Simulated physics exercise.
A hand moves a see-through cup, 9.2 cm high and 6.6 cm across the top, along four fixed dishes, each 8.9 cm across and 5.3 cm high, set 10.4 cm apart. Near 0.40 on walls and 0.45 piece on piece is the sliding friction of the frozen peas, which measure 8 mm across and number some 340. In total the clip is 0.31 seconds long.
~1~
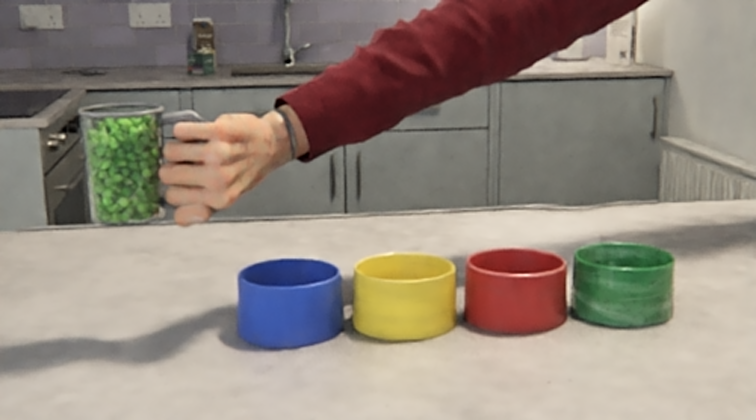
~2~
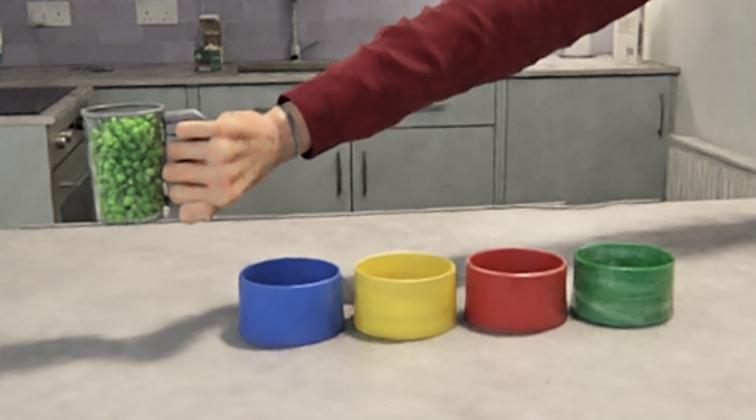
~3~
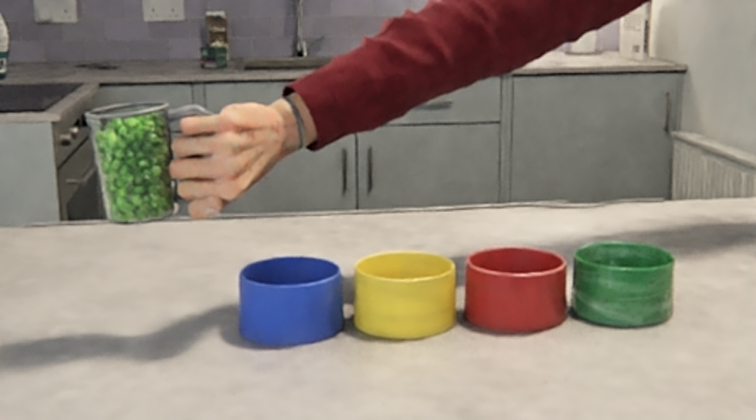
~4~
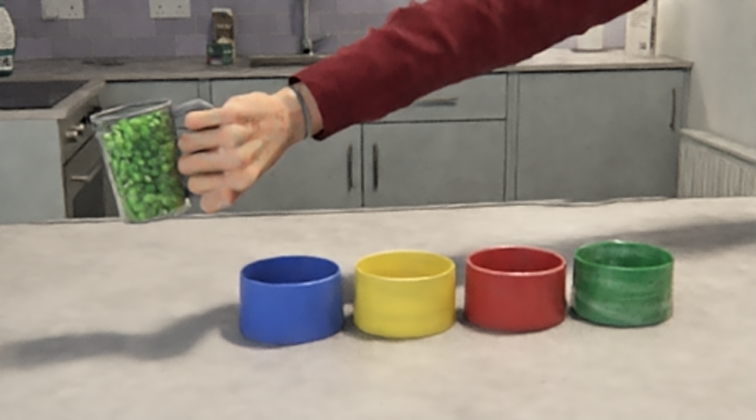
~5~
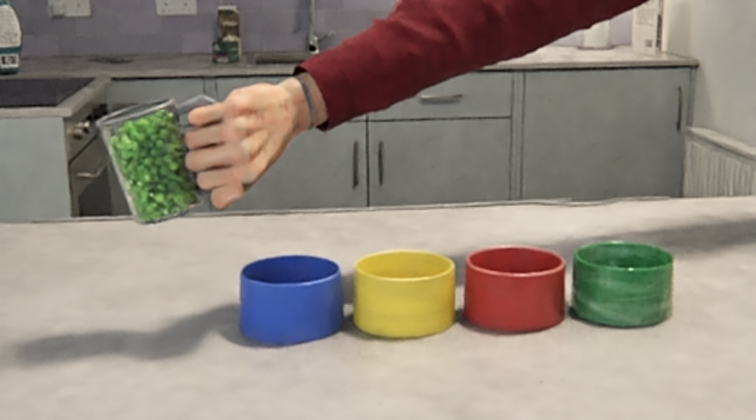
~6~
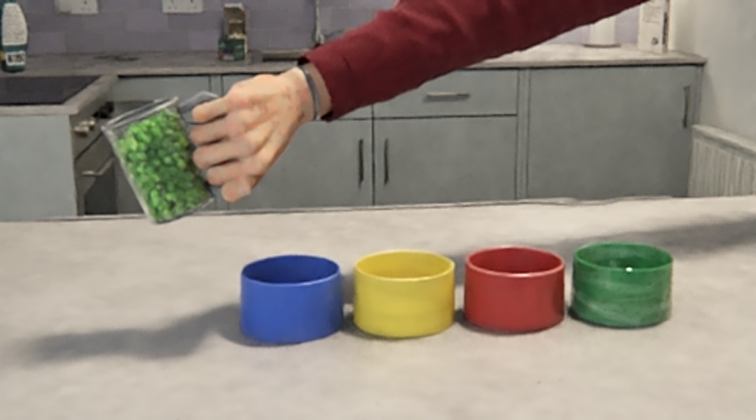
A hand in a red sleeve holds a see-through cup of small green pieces above a counter, shifting it slightly right and gradually tilting it leftward, while blue, yellow, red and green dishes sit still in a row.
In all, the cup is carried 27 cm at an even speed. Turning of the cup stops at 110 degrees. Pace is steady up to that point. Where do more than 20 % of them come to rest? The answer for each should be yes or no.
Red - no, blue - yes, green - no, yellow - no, counter - yes.
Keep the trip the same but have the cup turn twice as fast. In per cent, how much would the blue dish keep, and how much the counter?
In that case the blue dish gets 0 and the counter gets 100.
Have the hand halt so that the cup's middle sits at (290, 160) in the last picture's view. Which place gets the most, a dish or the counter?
Most of it ends up at counter.
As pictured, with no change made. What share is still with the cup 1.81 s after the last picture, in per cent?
Roughly 0 %.
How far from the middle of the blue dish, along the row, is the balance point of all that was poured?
Some 5 centimetres out on the left-hand side of that dish.
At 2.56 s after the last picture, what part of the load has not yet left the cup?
Somewhere near 0 per cent.
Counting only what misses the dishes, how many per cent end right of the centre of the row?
Around 0 per cent of it.
Then, 1.08 s after the last picture, tilt 106 degrees; cup holds 80 %.
Then, 1.81 s after the last picture, tilt 110 degrees; cup holds 0 %, blue 55 %.
Then, 2.56 s after the last picture, tilt 110 degrees; cup holds 0 %, blue 55 %.
In the end, red 0 %, blue 55 %, green 0 %, yellow 0 %, counter 45 %.
